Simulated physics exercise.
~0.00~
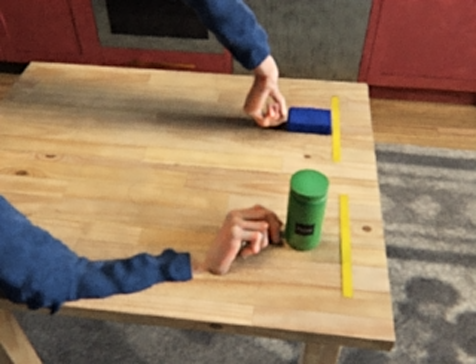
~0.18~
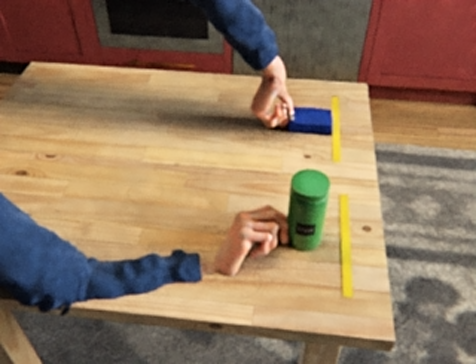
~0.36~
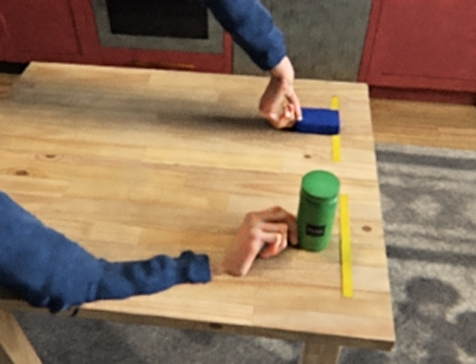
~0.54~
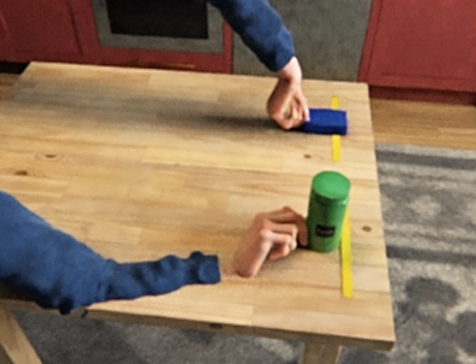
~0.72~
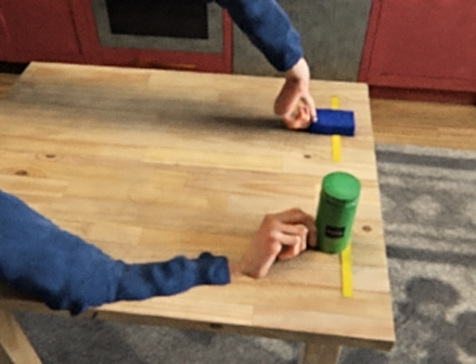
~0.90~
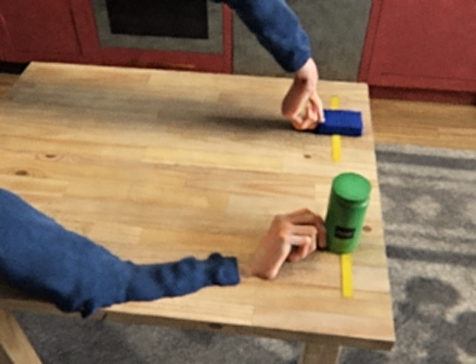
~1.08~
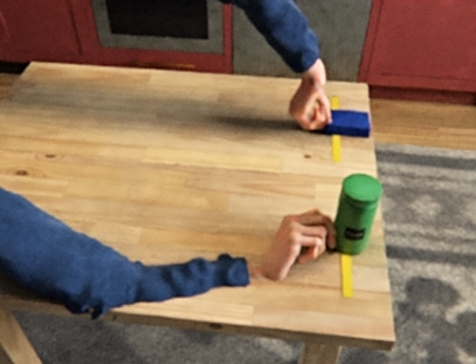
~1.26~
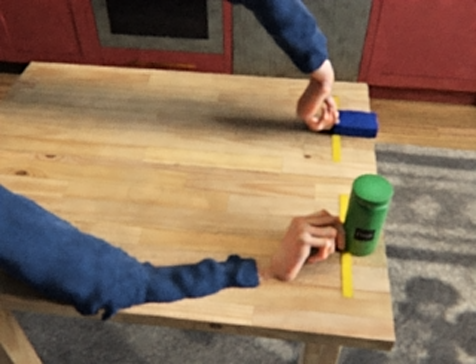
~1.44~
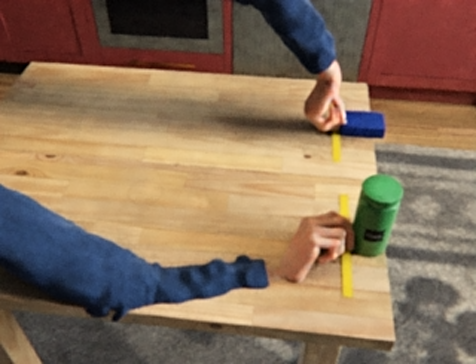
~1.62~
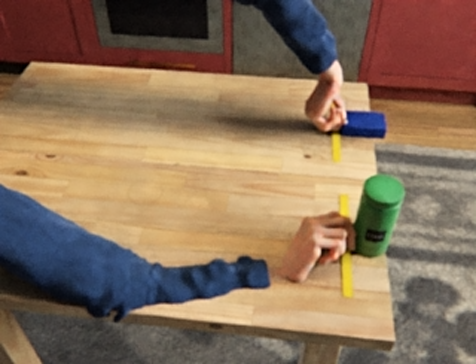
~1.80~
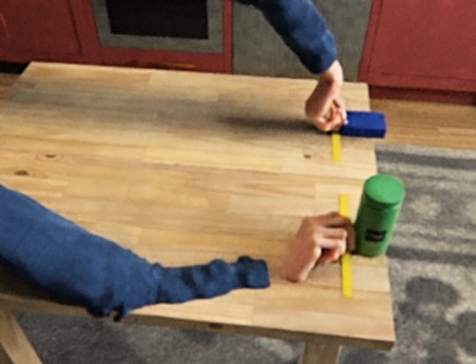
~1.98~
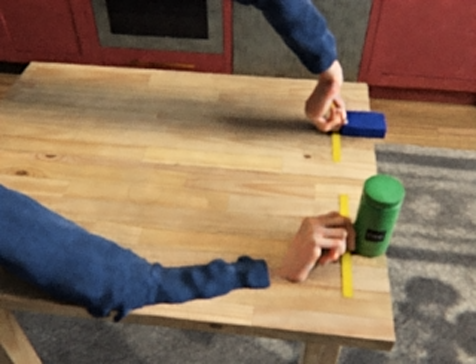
Two hands in blue sleeves push a green jar and a blue sponge toward the right end of a pale wooden table, seen from above by a still camera. The jar stands upright nearer the viewer, the sponge lies farther back, and a strip of yellow tape marks the table near each. Red cabinets and a grey rug lie beyond. Both objects slide slowly right together, passing over the tape strips toward the edge. The hands then stop, and the jar, still upright, and the sponge rest at the table's edge.
